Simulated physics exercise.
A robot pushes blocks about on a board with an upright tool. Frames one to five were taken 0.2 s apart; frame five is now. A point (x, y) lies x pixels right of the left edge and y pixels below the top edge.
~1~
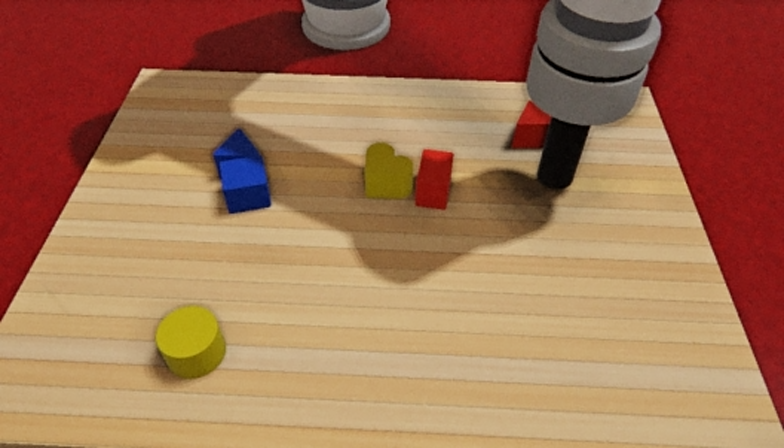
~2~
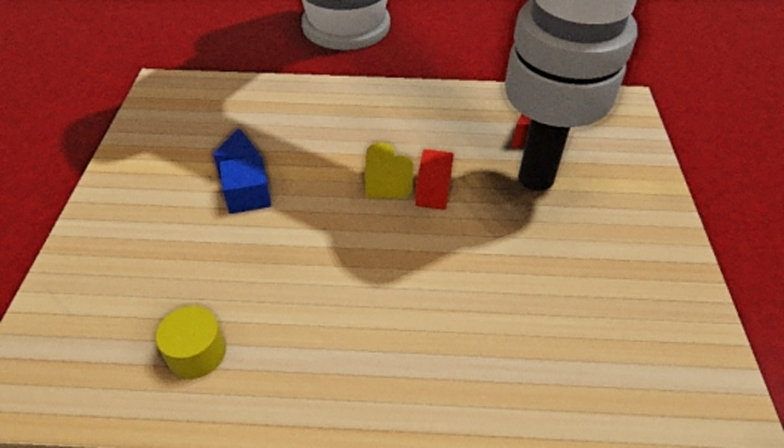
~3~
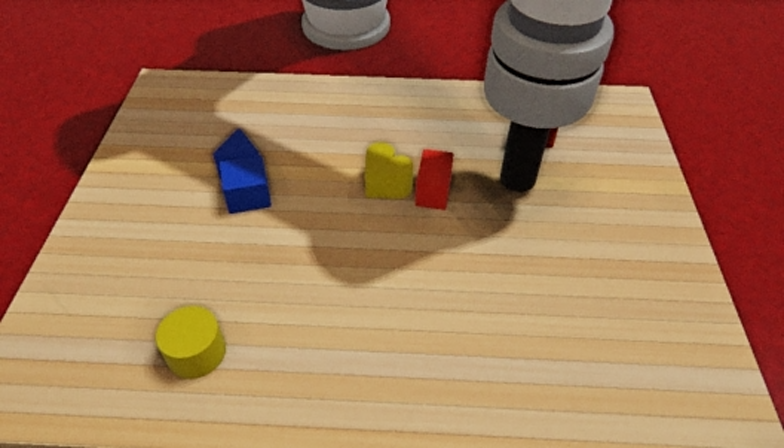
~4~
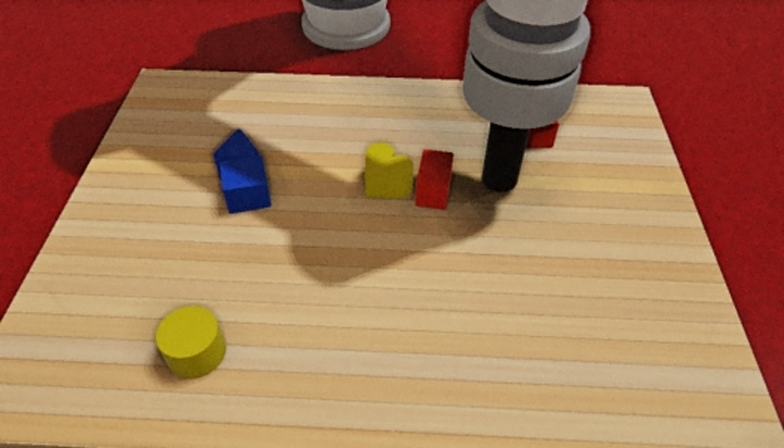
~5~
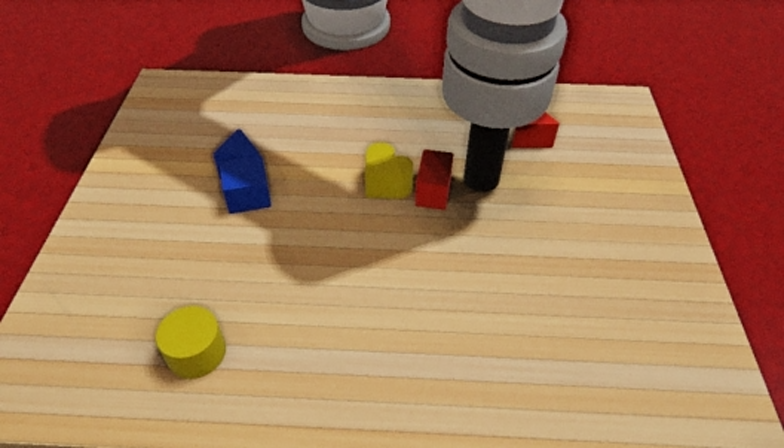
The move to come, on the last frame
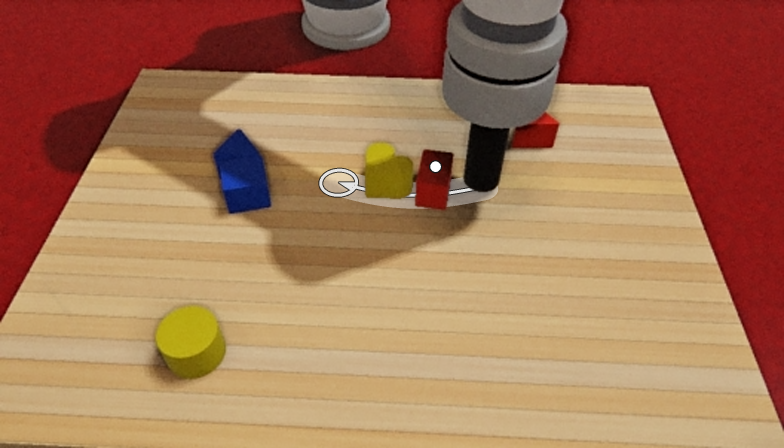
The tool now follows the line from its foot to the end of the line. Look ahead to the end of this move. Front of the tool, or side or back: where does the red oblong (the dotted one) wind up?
Once the path is finished, the red oblong lies beside or behind the tool.
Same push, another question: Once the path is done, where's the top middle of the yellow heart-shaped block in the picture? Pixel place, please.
Located at (293, 152).
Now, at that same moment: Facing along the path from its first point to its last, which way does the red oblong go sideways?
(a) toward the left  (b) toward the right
My answer is option a.
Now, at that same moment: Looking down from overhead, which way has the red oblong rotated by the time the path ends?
Its spin: Anticlockwise.
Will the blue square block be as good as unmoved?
Yes, it checks out.
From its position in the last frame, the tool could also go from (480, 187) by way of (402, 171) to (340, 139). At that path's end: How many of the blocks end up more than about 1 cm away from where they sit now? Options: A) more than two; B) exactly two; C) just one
Option B.
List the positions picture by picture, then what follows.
Lower end of the tool (555, 177), tops of blocks, blue square block (243, 172), yellow heart-shaped block (386, 160), red oblong (436, 167), in the first picture.
Tool (536, 179), blocks as before, in the second picture.
Tool (518, 180), blocks as before, in the third picture.
Tool (499, 180), blocks as before, in the fourth picture.
Tool (481, 180), blue square block (243, 172), yellow heart-shaped block (386, 160), red oblong (436, 167), in the fifth picture.
The drawn path runs from (480, 187) through (433, 195) and (385, 193) to (339, 182); the dot is on the red oblong.
On the path given first. One third of the way, tool (434, 187); yellow heart-shaped block (362, 159), turned 40° clockwise; red oblong (401, 175), turned 20° anticlockwise.
Two thirds of the way, tool (383, 185); yellow heart-shaped block (325, 158), turned 100° clockwise; red oblong (352, 182), turned 30° anticlockwise.
At the end, tool (338, 175); blue square block not moved; yellow heart-shaped block (293, 152), turned 100° clockwise; red oblong (331, 186), turned 65° anticlockwise.
